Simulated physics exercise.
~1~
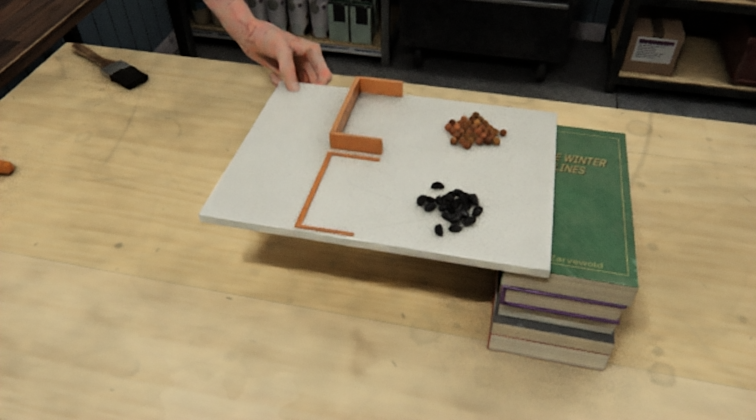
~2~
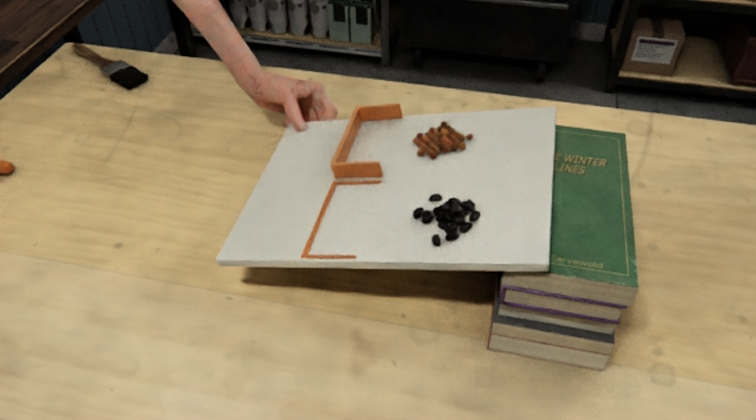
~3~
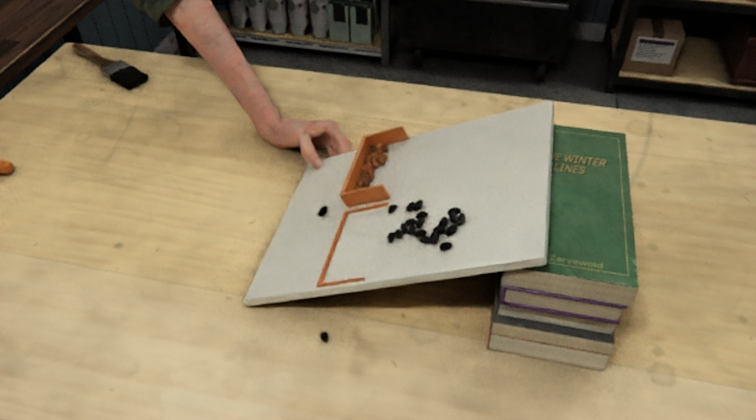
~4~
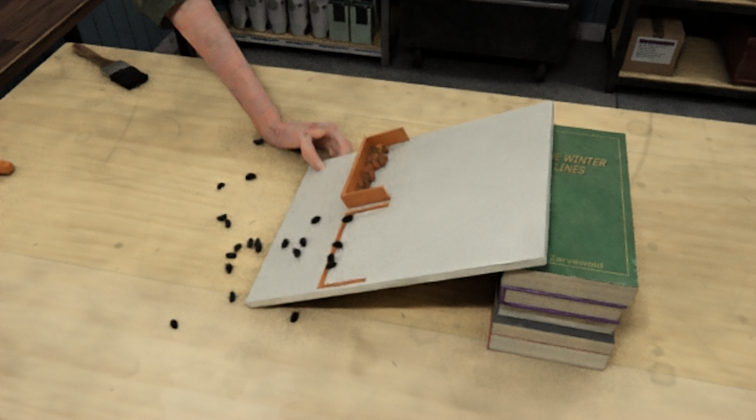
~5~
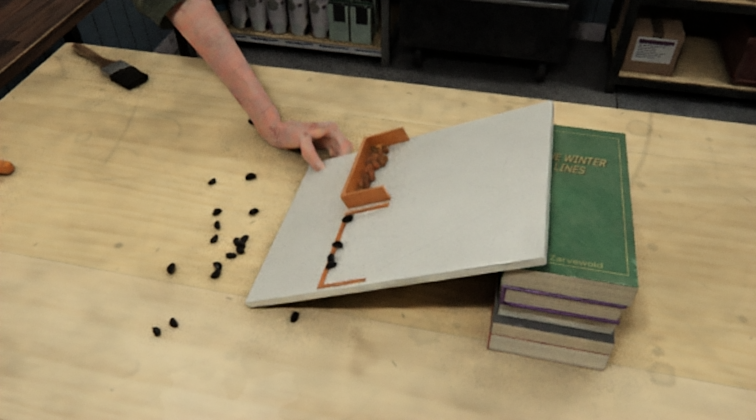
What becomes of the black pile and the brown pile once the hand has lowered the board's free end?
Most of the black pieces get over their low orange strip and scatter on the table, with a few left along it. The brown pieces pile up behind the taller orange barrier and stay on the board.
